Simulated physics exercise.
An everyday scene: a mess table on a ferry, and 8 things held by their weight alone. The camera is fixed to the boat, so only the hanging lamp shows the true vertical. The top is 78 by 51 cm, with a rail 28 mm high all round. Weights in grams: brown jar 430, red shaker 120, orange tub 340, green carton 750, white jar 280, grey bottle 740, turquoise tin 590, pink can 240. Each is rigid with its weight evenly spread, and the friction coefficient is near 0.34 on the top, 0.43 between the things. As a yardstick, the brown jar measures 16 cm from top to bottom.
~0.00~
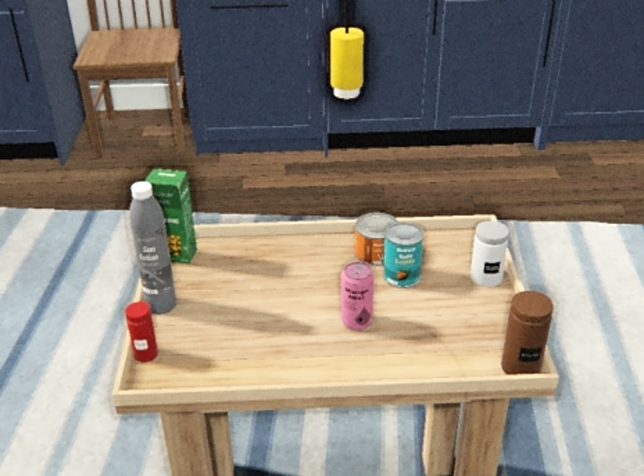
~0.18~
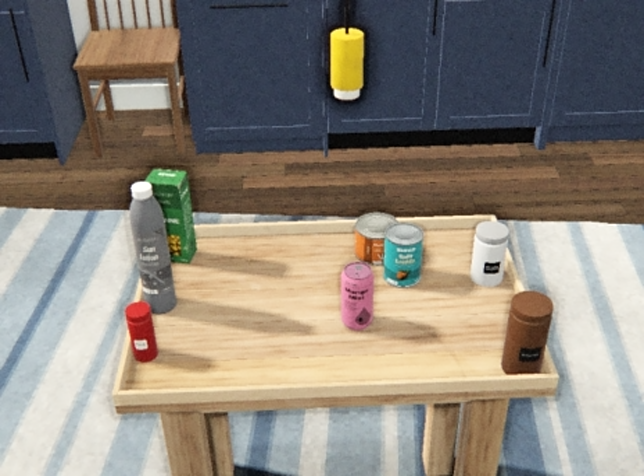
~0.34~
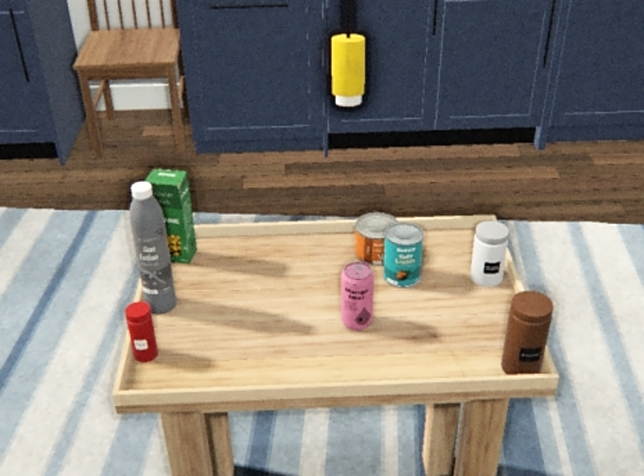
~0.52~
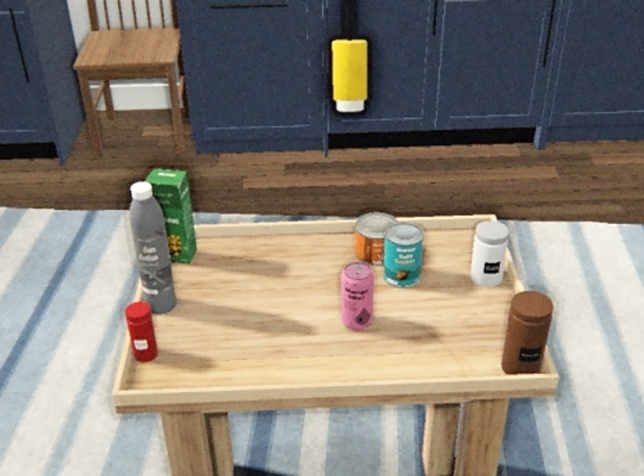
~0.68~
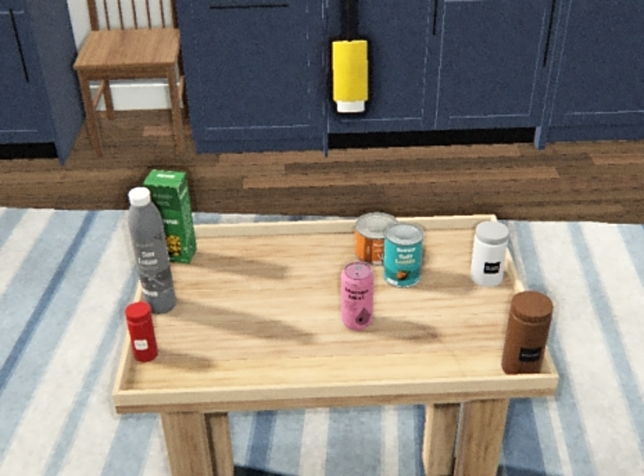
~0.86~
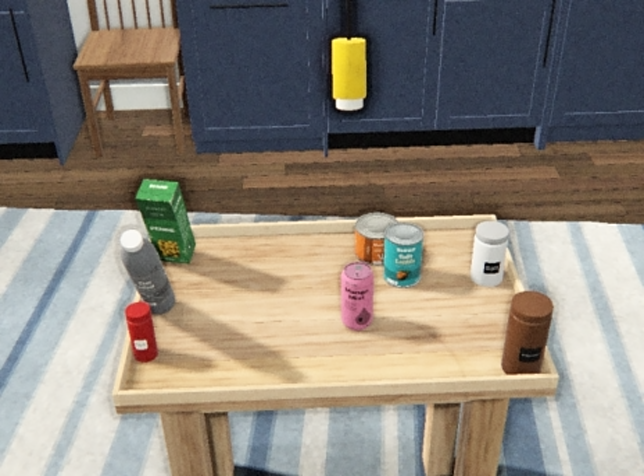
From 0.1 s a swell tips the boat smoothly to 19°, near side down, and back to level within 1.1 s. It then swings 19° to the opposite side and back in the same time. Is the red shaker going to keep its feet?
The red shaker falls over.
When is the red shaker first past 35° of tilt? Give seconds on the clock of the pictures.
At about 1.0 s.
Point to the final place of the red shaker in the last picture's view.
Near (185, 339).
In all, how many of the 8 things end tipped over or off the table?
3 of them.
After 1.06 s, boat heeled 3°, near side down; red shaker 72° off its base near (136, 369); grey bottle on its side; green carton 68° off its base.
After 1.36 s, boat heeled 4°, far side down; red shaker 70° off its base near (138, 372); green carton on its side; grey bottle on its side.
After 1.96 s, boat heeled 13°, far side down; red shaker on its side near (148, 348); grey bottle on its side; green carton on its side.
In the end (4.3 s), toppled on the table, red shaker, green carton and grey bottle; the other 5 under 5 cm from the start. In the last view, red shaker near (185, 339).
